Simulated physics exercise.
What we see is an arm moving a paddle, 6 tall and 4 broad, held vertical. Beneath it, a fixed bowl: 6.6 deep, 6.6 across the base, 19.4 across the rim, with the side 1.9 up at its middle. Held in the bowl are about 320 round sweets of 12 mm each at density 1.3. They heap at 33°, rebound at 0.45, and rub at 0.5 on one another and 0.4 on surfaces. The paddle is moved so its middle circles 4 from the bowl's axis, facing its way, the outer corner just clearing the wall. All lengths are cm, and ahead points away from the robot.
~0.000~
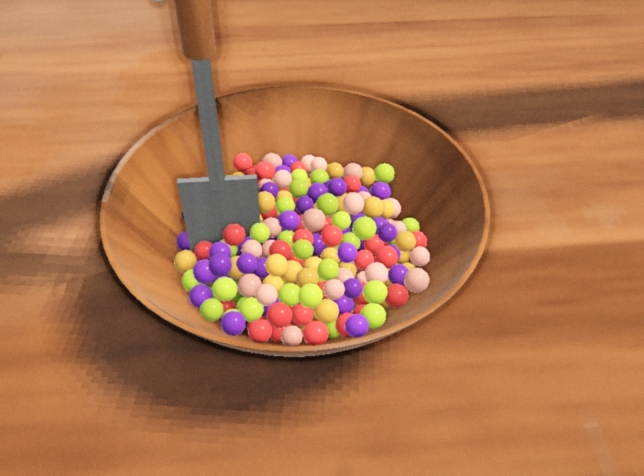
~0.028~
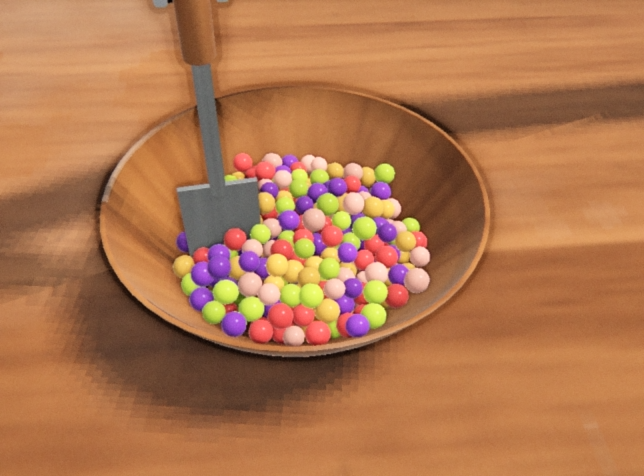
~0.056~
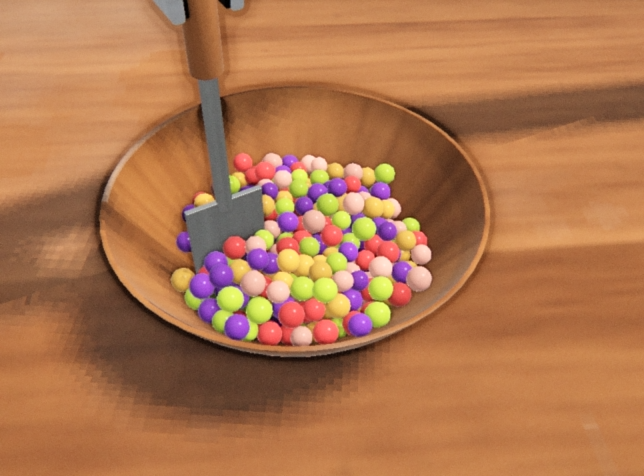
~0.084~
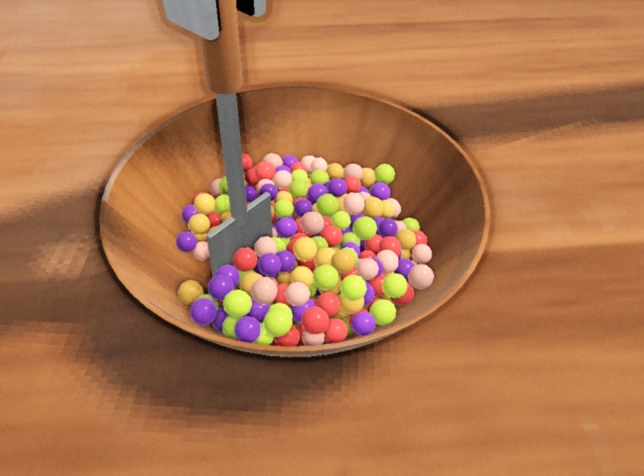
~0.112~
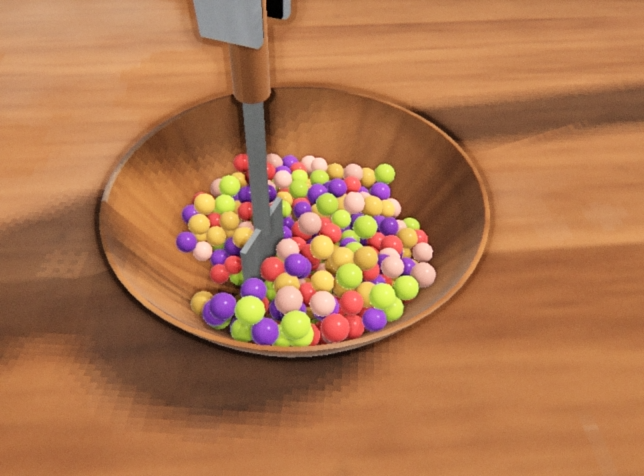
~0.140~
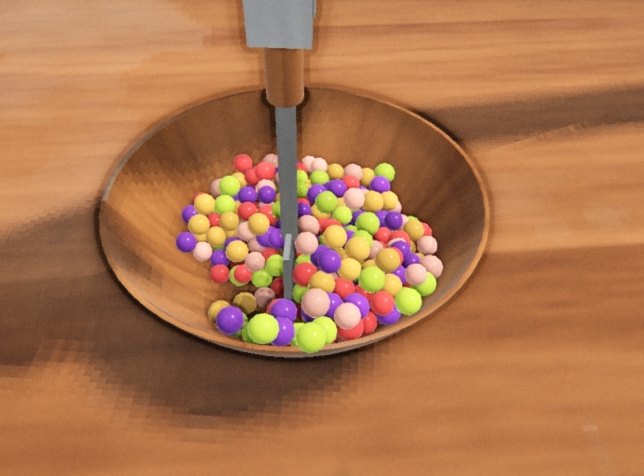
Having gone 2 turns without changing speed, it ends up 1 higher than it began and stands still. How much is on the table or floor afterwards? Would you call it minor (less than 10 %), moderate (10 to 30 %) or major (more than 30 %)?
I would call it moderate.
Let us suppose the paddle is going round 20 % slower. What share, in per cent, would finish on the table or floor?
Estimated share: About 10 per cent.
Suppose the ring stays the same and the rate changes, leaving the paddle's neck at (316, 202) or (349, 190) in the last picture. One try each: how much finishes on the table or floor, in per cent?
So, roughly 25 percent the first time and 40 percent the second.
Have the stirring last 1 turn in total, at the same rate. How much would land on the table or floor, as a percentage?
I'd expect around 10 per cent.
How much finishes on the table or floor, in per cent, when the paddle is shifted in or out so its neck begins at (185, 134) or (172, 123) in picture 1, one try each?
Close to 20 and 10 in a hundred.
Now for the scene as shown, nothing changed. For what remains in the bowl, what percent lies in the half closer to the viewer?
Roughly 55 percent of it.
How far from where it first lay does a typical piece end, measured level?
Level distance: About 10 cm.
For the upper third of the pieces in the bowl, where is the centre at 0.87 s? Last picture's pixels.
About (351, 174).
By 0.51 s, 332° round, highest piece 10 above the table; 286 in the bowl, 28 on the table or floor, 8 in flight or on the tool.
By 0.87 s, 221° round, highest piece 8 above the table; 271 in the bowl, 50 on the table or floor, 1 in flight or on the tool.
By 1.25 s, 0° round, highest piece 7 above the table; 265 in the bowl, 57 on the table or floor.
By 1.95 s, 0° round, highest piece 6 above the table; 265 in the bowl, 57 on the table or floor.
Final count, 265 in the bowl, 57 on the table or floor. That is 18 % on the table or floor.
